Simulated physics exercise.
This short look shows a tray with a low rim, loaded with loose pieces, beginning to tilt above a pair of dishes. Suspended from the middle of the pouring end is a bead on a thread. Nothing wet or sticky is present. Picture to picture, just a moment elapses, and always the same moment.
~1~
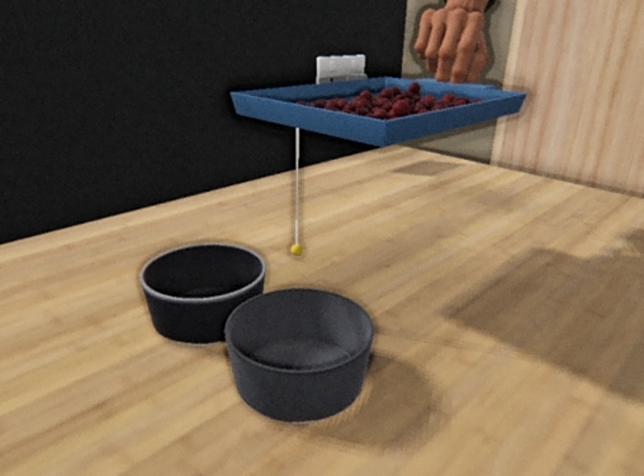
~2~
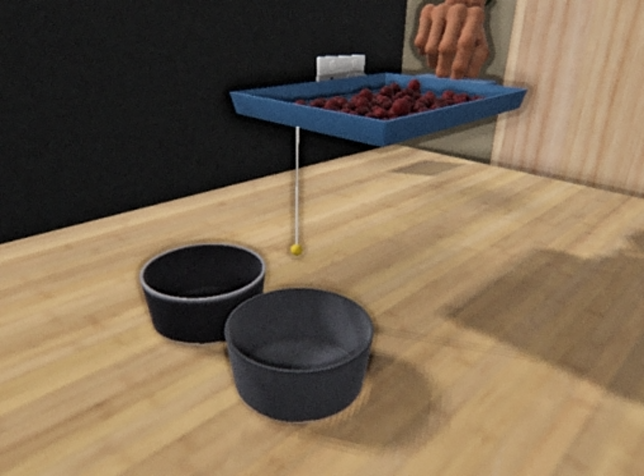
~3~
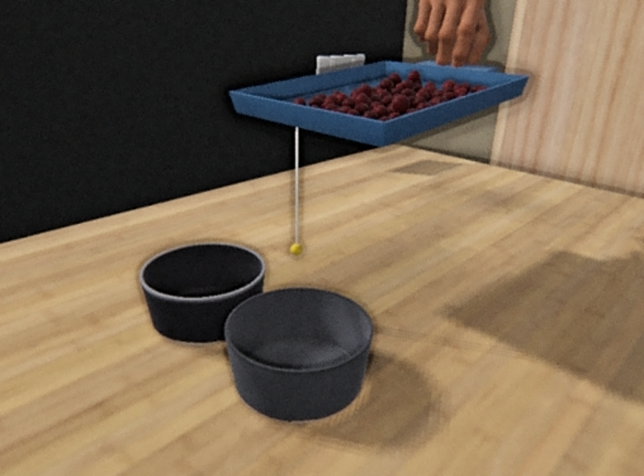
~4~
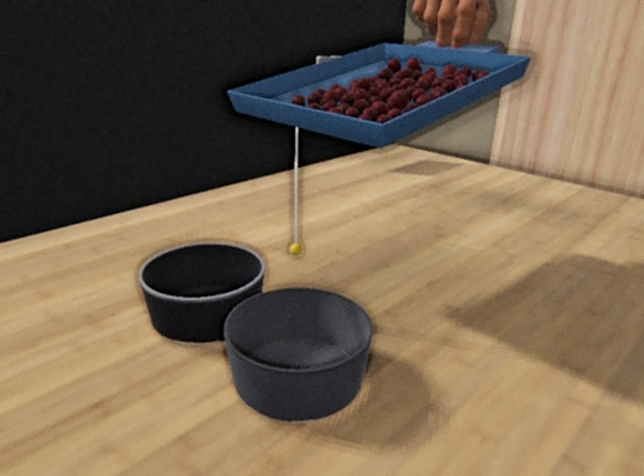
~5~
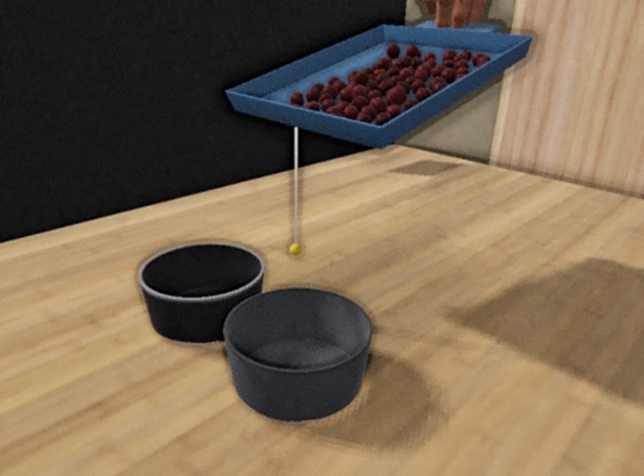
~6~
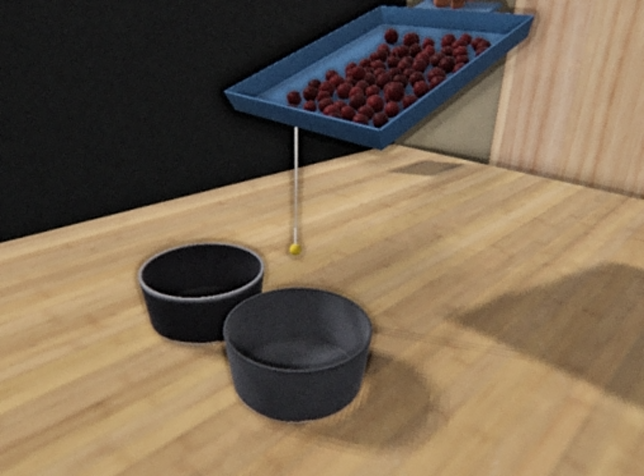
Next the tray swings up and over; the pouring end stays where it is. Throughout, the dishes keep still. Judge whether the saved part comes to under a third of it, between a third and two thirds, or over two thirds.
What lands in the dishes is higher than two thirds.
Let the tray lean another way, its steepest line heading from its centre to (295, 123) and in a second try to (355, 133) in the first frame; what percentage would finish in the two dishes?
First case around 80 per cent, second case 60 per cent.
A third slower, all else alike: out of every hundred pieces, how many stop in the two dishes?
Near 80 in a hundred.
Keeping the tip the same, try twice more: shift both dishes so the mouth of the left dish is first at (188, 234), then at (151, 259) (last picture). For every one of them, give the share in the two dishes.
Around 30 and then 60 per cent.
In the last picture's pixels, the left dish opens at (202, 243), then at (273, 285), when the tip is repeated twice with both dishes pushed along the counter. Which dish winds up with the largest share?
Try 1: The right-hand one. Try 2: The left-hand one.
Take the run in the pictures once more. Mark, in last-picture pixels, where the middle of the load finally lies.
Near pixel (282, 361).
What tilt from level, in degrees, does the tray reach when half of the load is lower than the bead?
The angle is roughly 115° at that point.
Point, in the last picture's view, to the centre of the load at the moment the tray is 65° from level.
The load is centred near (339, 73).
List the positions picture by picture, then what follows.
Corners of the pouring end near (236, 93) and (385, 120), level; middle of the load near (398, 110), dried cherries; left dish near (152, 311); right dish near (243, 380); bead on its thread near (297, 250), in the first picture.
Corners of the pouring end near (236, 92) and (384, 120), level; middle of the load near (399, 108), in the second picture.
Corners of the pouring end near (235, 91) and (383, 121), tipped barely, level across its low end; middle of the load near (399, 101), in the third picture.
Corners of the pouring end near (233, 91) and (382, 123), tipped a little, level across its low end; middle of the load near (398, 92), in the fourth picture.
Corners of the pouring end near (232, 90) and (380, 125), tipped a little, level across its low end; middle of the load near (397, 83), in the fifth picture.
Corners of the pouring end near (230, 90) and (379, 127), tipped clearly, level across its low end; middle of the load near (395, 75); left dish near (150, 310); right dish near (242, 380), in the sixth picture.
Shortly afterwards, tray tipped steeply; all but a few on the tray; only a few in the right dish.
Next, tray tipped past a quarter turn; all but a few on the tray; only a few in the right dish; only a few in the left dish.
Some moments later, tray tipped past a quarter turn; near two thirds in the right dish; near a quarter in the left dish; a little outside both.
In the end, tray tipped past a quarter turn; near two thirds in the right dish; near a quarter in the left dish; a little outside both.
